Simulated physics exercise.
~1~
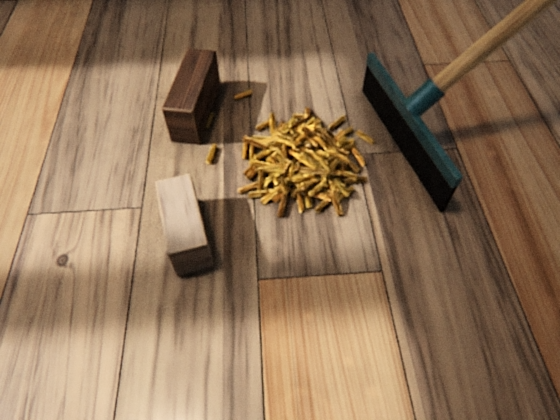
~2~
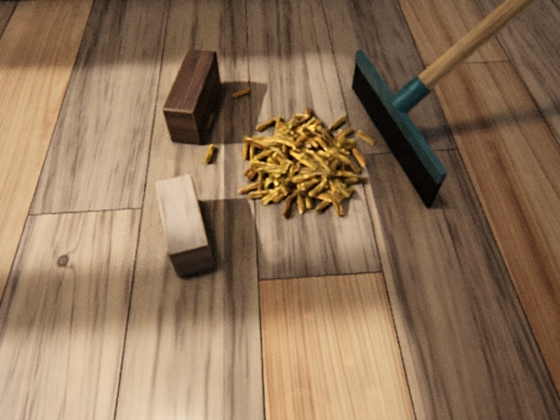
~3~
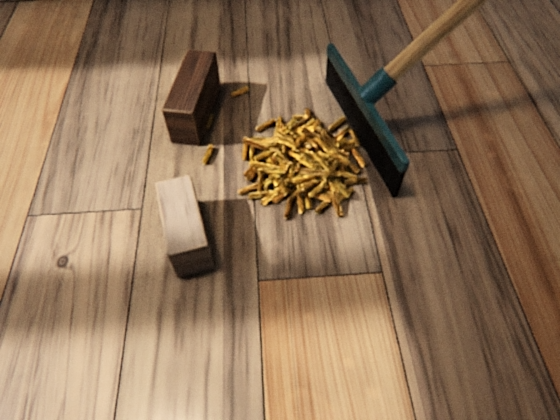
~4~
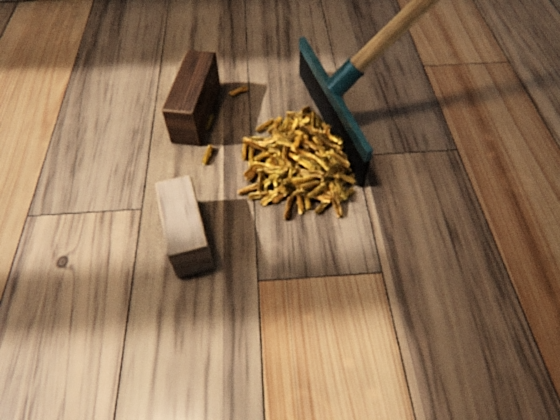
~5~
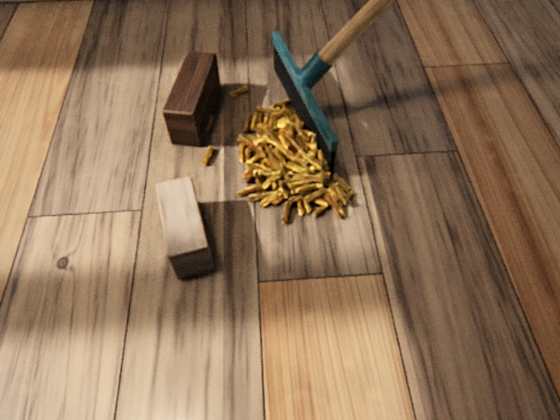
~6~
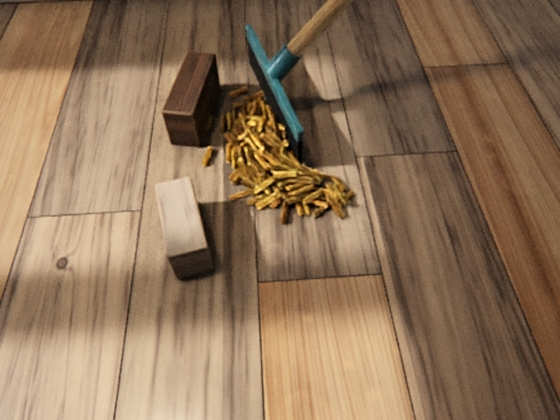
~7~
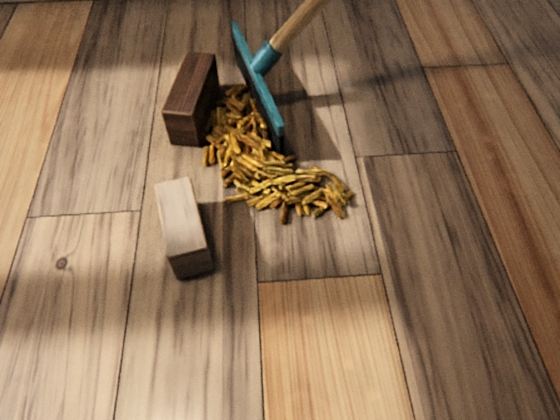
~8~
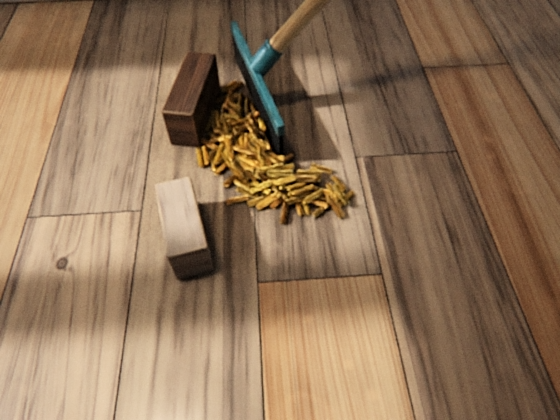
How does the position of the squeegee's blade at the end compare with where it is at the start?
At the start the blade stands to the right of the pasta heap, clear of it. By the end it is well to the left and slightly higher in view, close to the dark block with pasta pressed between them.
